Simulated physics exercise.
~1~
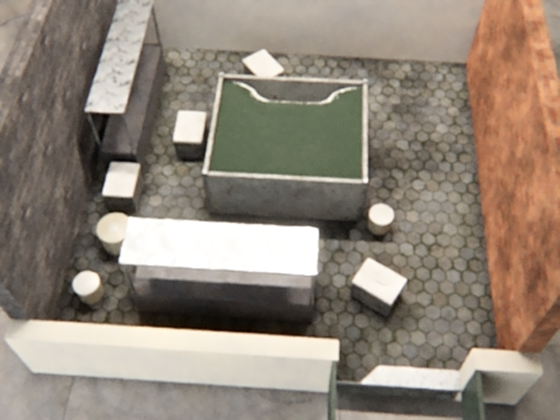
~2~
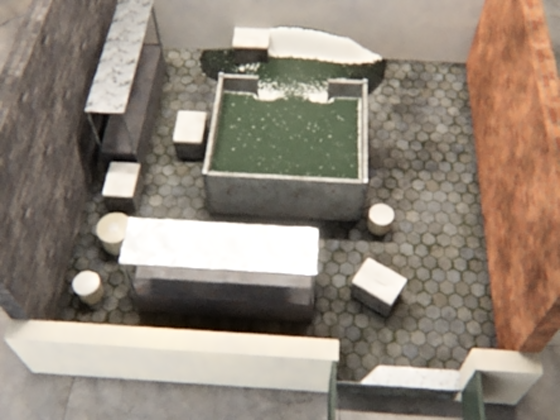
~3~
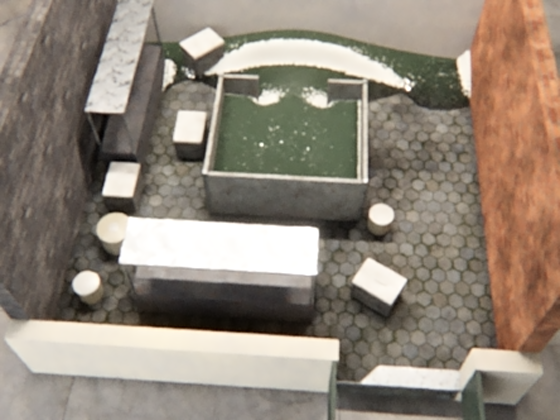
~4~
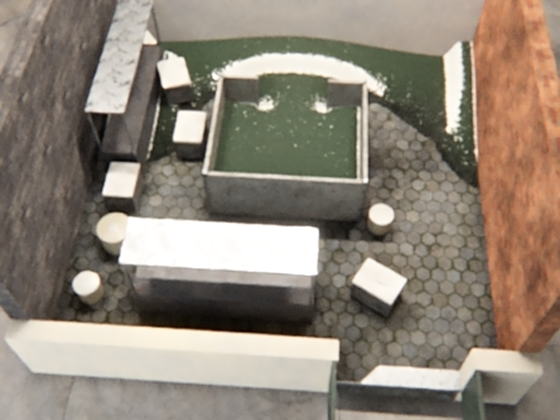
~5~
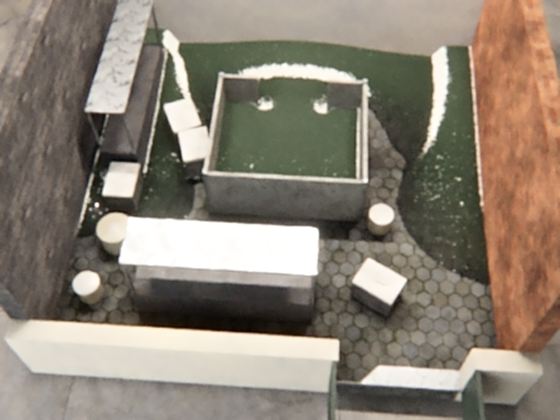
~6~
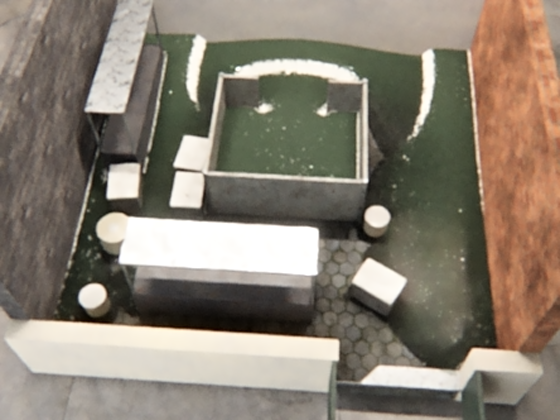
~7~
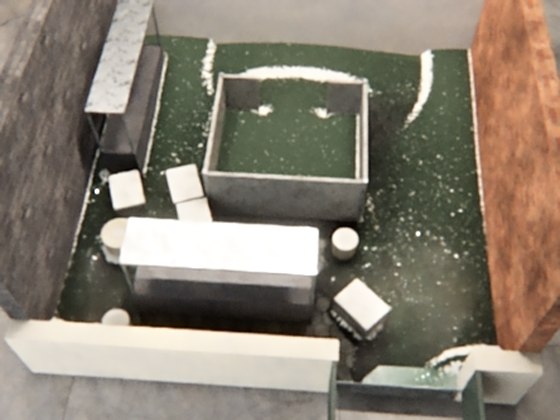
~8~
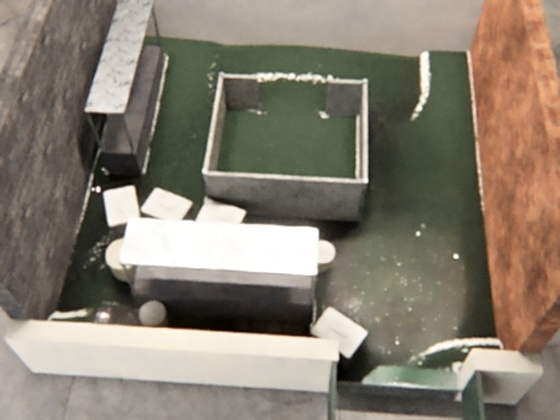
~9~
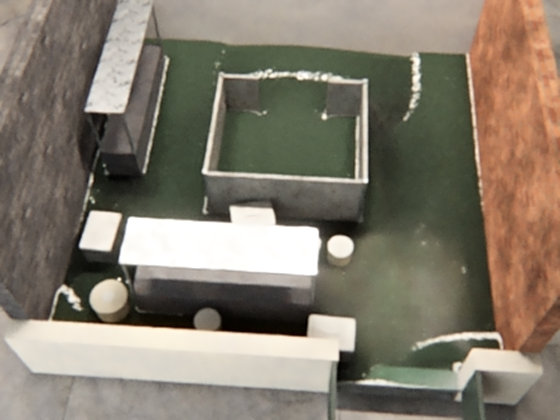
At first, an open tank of dark green liquid stands on a hexagon-tiled floor, with pale boxes and round tubs scattered around it and a long white-topped block. The liquid bursts from the tank's far side, spreads along the back wall and carries the rear box left. Green streams then sweep down both sides toward the viewer, pushing that box down past the tank's left side as the tiles disappear. More boxes and tubs shift forward, and some drift right around the long block. Finally, green covers the visible floor, the tank remains standing, and one box sits near the front opening.
